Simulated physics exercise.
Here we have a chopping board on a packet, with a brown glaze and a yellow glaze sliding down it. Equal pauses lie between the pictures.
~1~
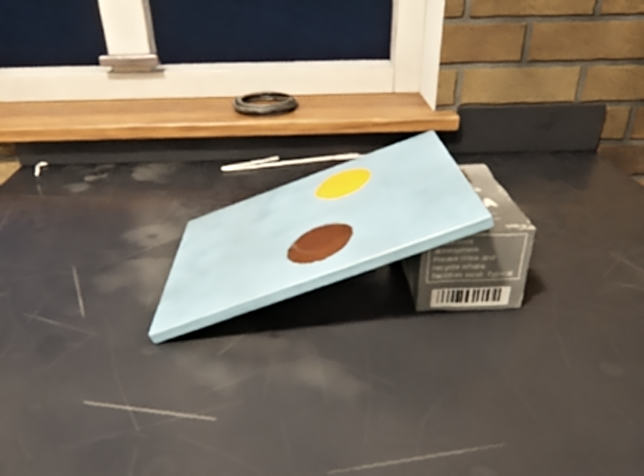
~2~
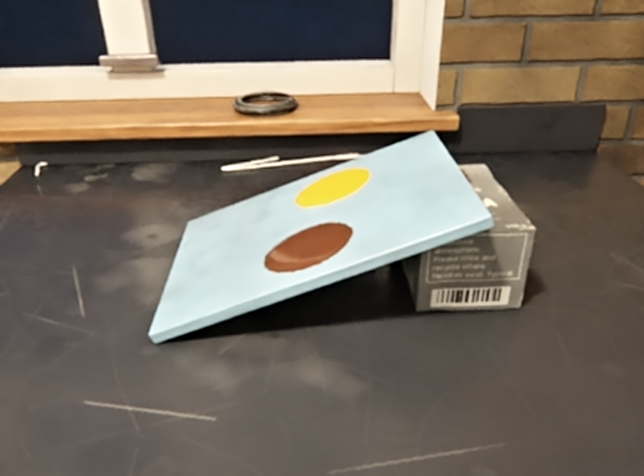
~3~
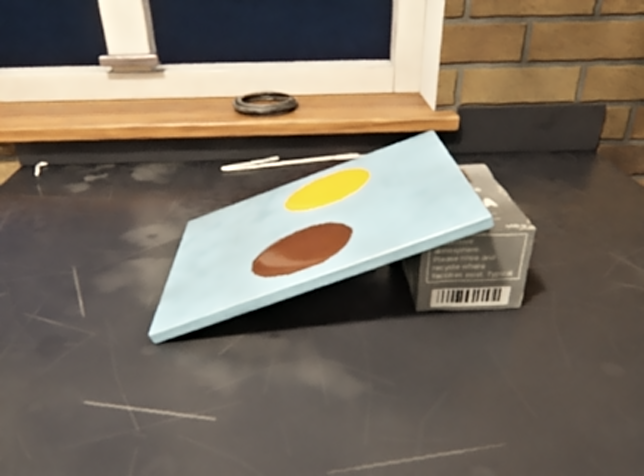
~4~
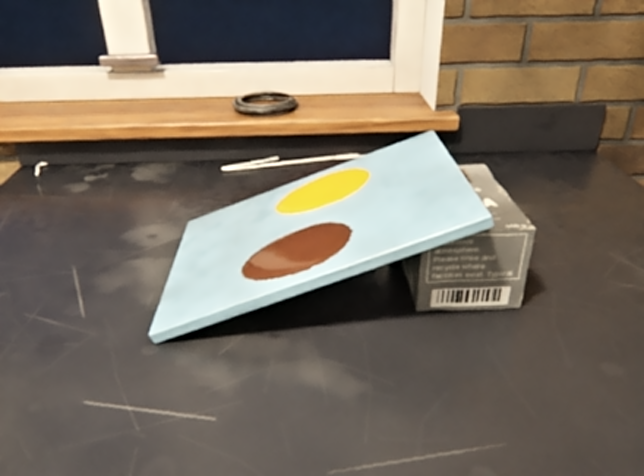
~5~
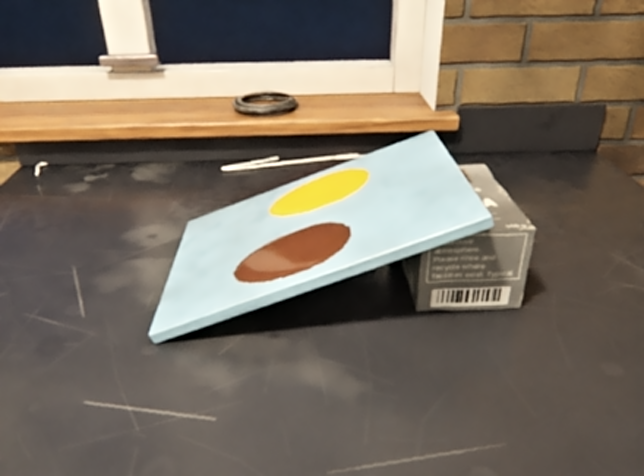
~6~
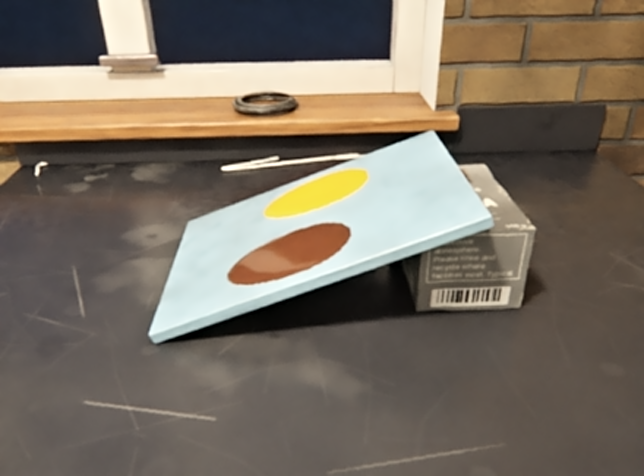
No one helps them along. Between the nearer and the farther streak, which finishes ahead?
The front one.
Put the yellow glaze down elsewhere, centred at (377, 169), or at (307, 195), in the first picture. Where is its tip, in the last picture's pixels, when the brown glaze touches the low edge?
One: (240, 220). Two: (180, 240).
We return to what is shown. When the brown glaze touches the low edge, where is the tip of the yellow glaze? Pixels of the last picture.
Near (213, 230).
Soon after, the brown glaze is close to the edge; the yellow glaze is three quarters of the way down.
In the end, the brown glaze is at the low edge; the yellow glaze is close to the edge.
